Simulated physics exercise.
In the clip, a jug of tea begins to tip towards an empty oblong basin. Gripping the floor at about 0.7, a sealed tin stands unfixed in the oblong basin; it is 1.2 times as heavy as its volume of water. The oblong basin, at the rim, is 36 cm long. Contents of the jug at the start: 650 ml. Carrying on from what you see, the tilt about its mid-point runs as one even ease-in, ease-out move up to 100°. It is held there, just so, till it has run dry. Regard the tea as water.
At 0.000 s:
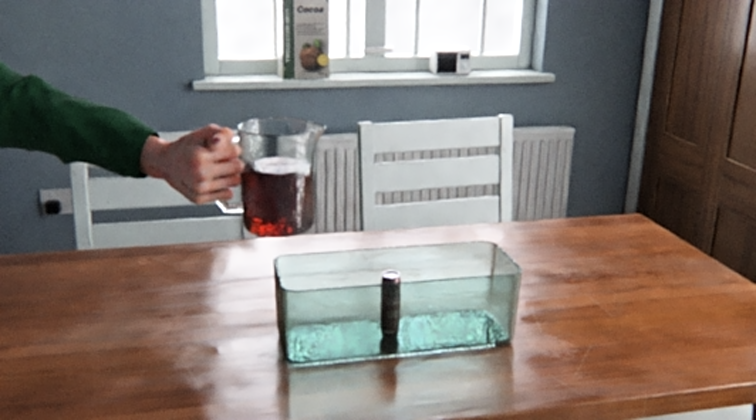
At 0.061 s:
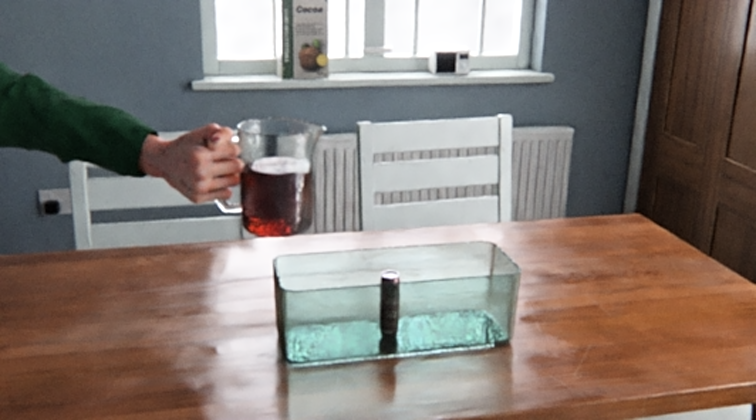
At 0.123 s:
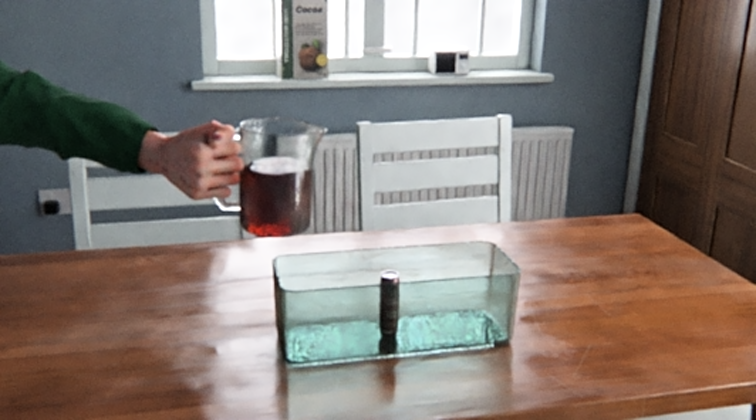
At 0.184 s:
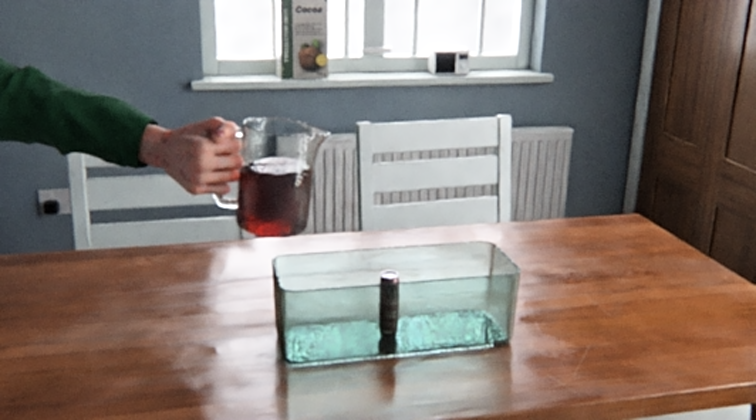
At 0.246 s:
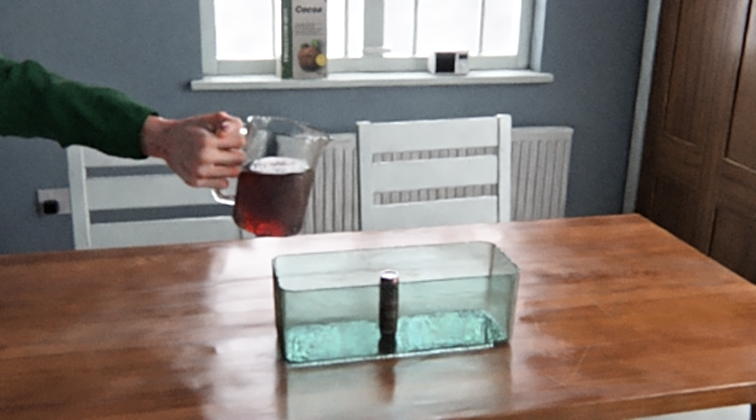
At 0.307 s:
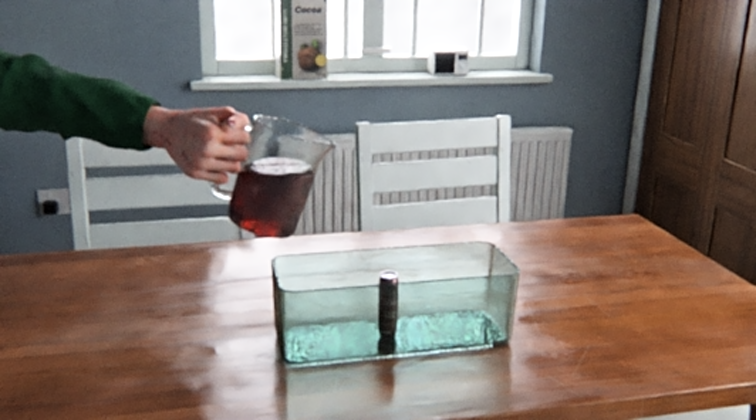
Glass jug of dark reddish tea, gripped by a green-sleeved hand, tilting slightly rightward above a wooden table with an oblong basin.
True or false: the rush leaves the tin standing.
False.
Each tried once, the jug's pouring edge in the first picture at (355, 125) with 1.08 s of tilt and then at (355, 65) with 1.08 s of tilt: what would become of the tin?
In the first try it remains standing; in the second it remains standing.
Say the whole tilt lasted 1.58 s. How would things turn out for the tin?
The tin would overturn.
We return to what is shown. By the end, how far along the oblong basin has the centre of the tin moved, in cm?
9.0 cm.
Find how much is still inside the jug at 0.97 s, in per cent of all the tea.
Roughly 46 per cent.
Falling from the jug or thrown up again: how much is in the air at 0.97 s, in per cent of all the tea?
Estimated airborne part: Roughly 22 per cent.
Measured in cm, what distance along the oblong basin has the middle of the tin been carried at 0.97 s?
About 1 cm.
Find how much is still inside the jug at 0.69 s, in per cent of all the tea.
Some 94 % of it is still there.
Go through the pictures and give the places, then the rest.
The first picture shows tilt 0°; pouring edge (326, 126); surface from (242, 167) to (312, 164); the oblong basin's rim runs from (278, 275) to (508, 257); the tin's top is at (391, 277).
The second picture shows tilt 1°; pouring edge (326, 127); surface from (241, 167) to (311, 164).
The third picture shows tilt 3°; pouring edge (327, 129); surface from (242, 168) to (311, 164).
The fourth picture shows tilt 7°; pouring edge (330, 133); surface from (241, 168) to (311, 164).
The fifth picture shows tilt 12°; pouring edge (333, 137); surface from (242, 168) to (313, 164).
The sixth picture shows tilt 19°; pouring edge (337, 144); surface from (241, 169) to (314, 166).
By 0.69 s the tilt is 71° and 95 per cent is still to pour; the tin stands where it began.
By 0.97 s the tilt is 97° and 47 per cent is still to pour; the tin leans 11°.
By 1.26 s the tilt is 100° and 10 per cent is still to pour; the tin lies on its side.
By 1.58 s the tilt is 100° and 1 per cent is still to pour; the tin lies on its side.
At rest the tin lies on its side.
